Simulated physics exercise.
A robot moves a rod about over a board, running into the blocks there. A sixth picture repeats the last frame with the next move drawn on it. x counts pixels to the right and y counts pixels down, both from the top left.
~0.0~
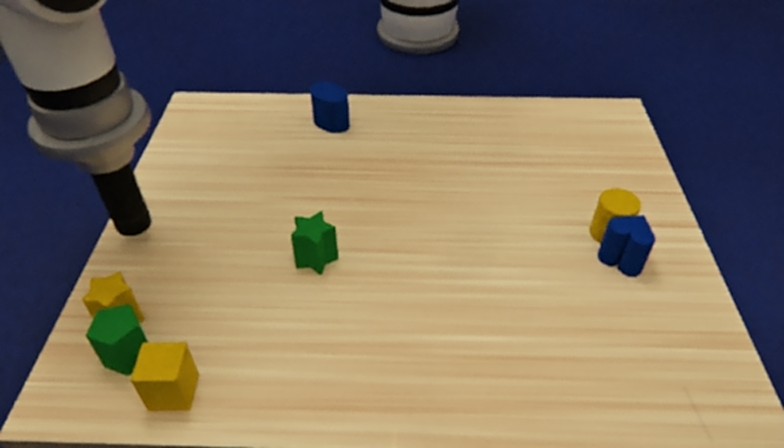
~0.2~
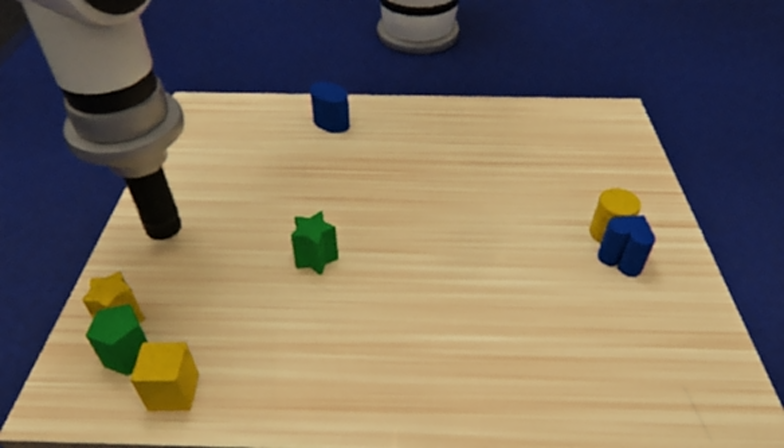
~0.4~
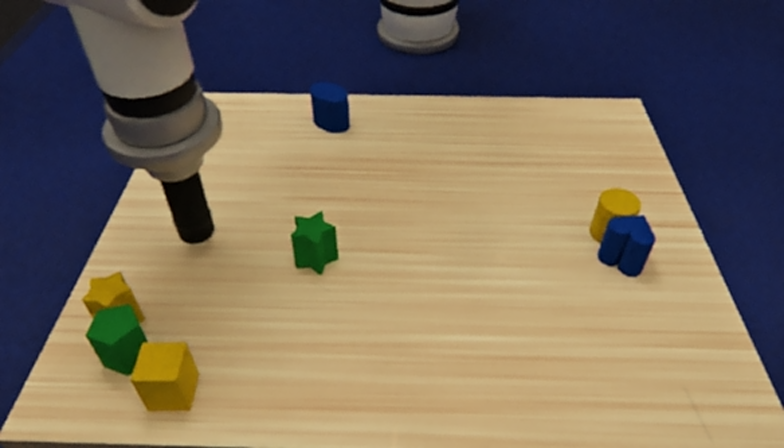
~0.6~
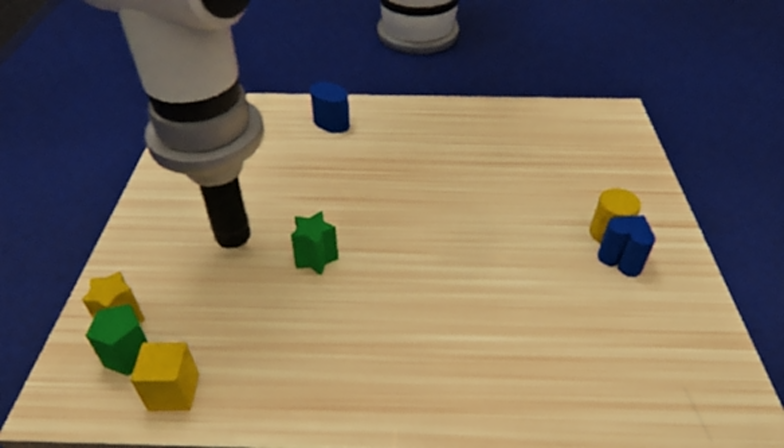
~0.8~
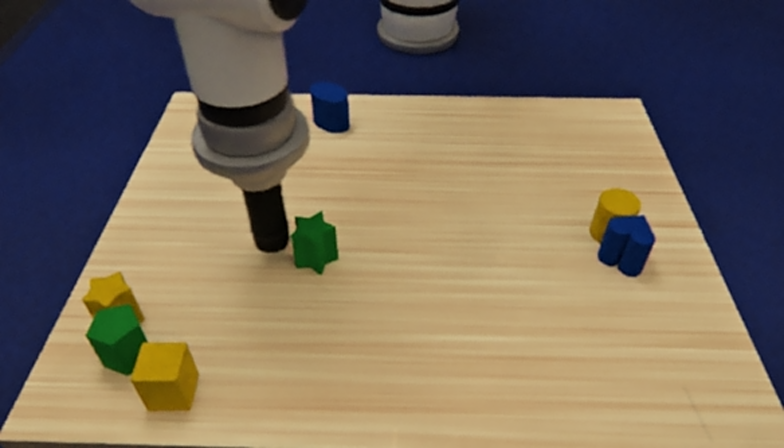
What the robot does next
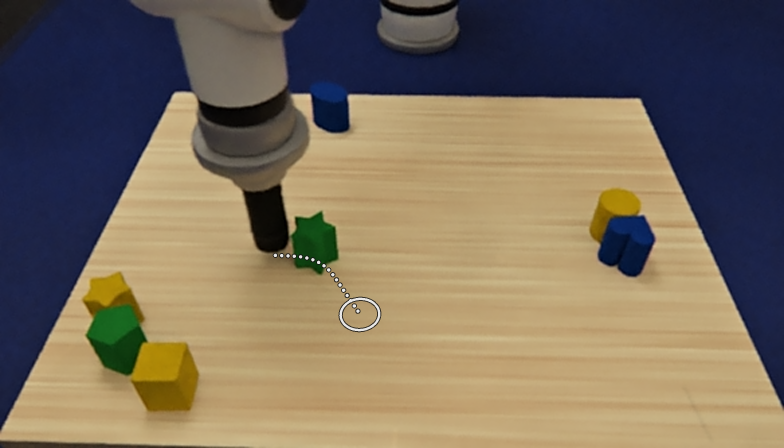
Robot arm moving a black rod rightward across a wooden board to beside a green star block, the scattered blocks staying still.
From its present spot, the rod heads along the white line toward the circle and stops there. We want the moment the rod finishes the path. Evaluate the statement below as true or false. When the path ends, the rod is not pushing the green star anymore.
The statement is correct.
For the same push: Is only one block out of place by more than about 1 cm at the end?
I expect so.
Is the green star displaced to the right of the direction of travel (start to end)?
Answer: No.
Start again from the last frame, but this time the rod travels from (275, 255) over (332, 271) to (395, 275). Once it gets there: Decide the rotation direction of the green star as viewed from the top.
From above, it looks like the green star goes counterclockwise.
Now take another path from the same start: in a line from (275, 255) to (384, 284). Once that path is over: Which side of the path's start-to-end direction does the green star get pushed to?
Shifted left.
The line goes from (275, 255) by way of (315, 261) and (340, 284) to (360, 314).
On the path given first. One third of the way, rod (314, 247); green star (347, 230).
Two thirds of the way, rod (338, 271); green star (367, 237), turned 35° anticlockwise.
At the end, rod (359, 301); green star (368, 238), turned 45° anticlockwise.
